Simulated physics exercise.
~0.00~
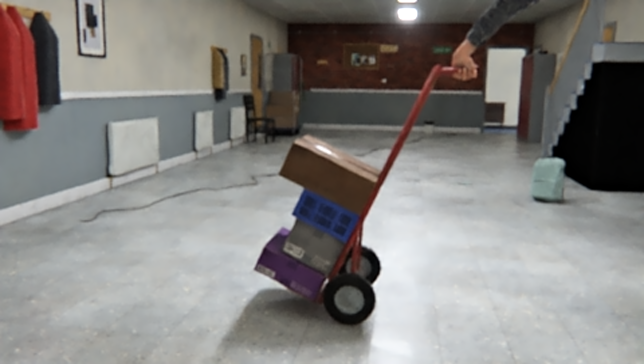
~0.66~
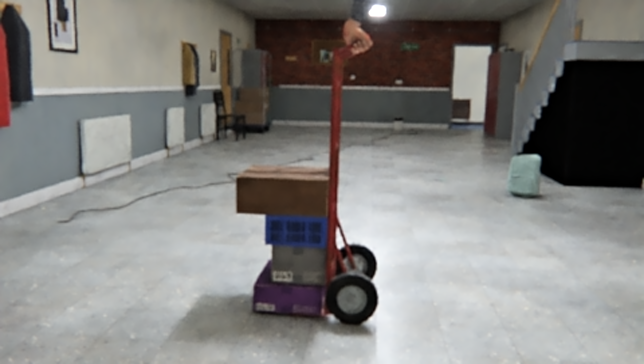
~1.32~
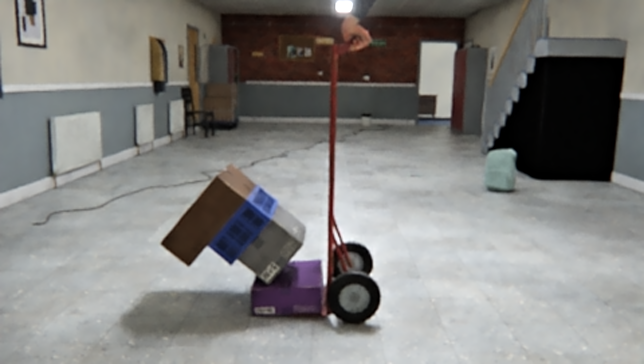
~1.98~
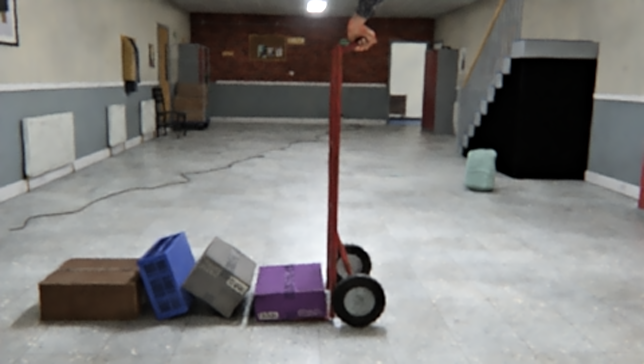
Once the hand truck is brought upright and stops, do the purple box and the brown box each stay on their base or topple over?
The purple box stays standing on its base at the foot of the truck. The brown box topples off to the left and ends up on the floor.
